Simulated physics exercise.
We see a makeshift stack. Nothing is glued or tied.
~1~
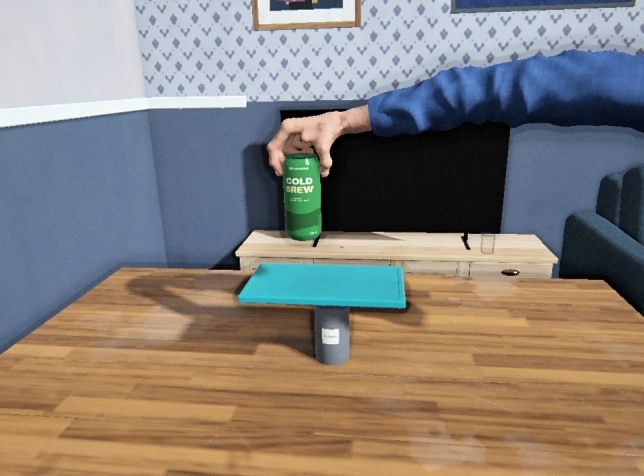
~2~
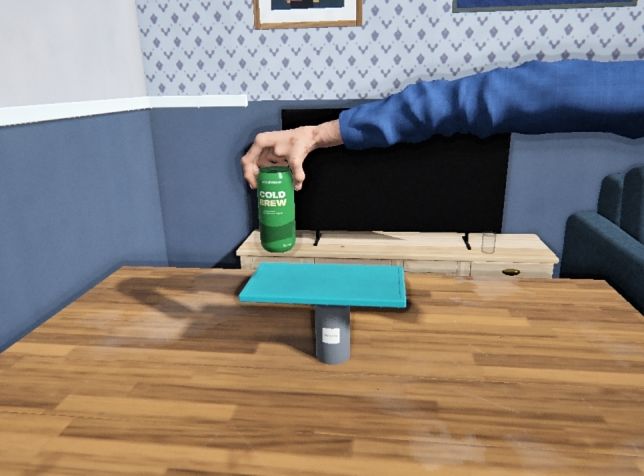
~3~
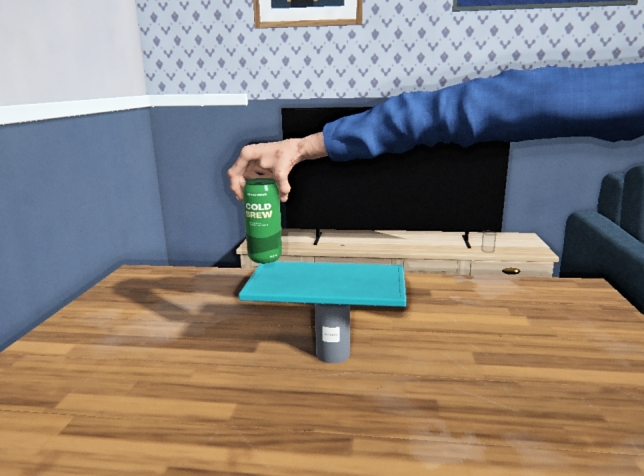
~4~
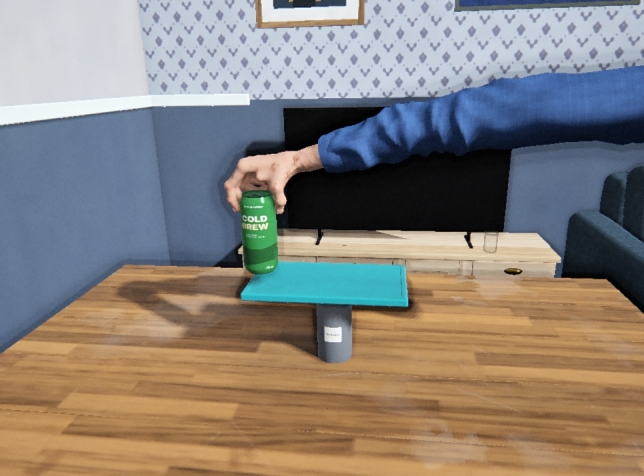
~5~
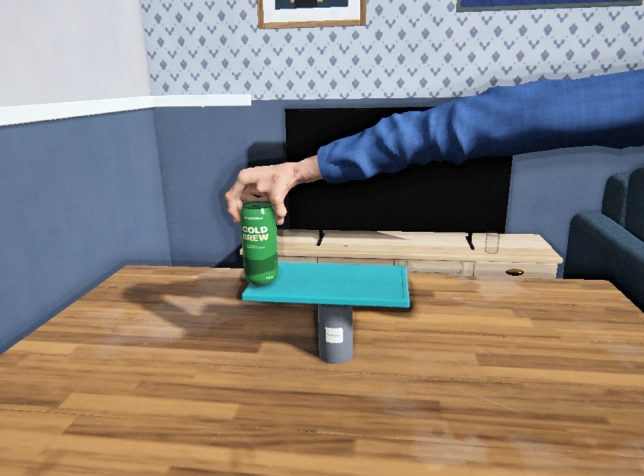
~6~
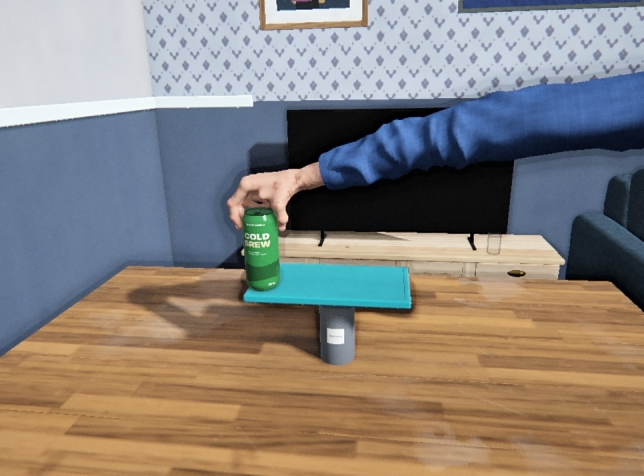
In a living room with patterned wallpaper, a hand in a blue sleeve moves a green can left and lowers it onto the left end of a teal board resting on a grey jar on a wooden table, keeping hold of it.
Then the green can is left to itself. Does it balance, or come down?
Outcome: The stack gives way.
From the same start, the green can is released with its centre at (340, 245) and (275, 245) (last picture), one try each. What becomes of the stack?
First try: It stays up; second try: It comes apart.
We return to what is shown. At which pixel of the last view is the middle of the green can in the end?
Near (199, 352).
Then, 0.50 s past the last view, green can now fallen; turquoise lid rocked 36° from its first pose.
Then, 0.60 s past the last view, turquoise lid rocked 56° from its first pose.
Then, 0.70 s past the last view, turquoise lid rocked 59° from its first pose.
Then, 1.10 s past the last view, turquoise lid now fallen.
Finally, fallen, green can and turquoise lid; grey jar still in place. Final places as the last picture's camera would see them, green can near (199, 352). The stack loses its balance.
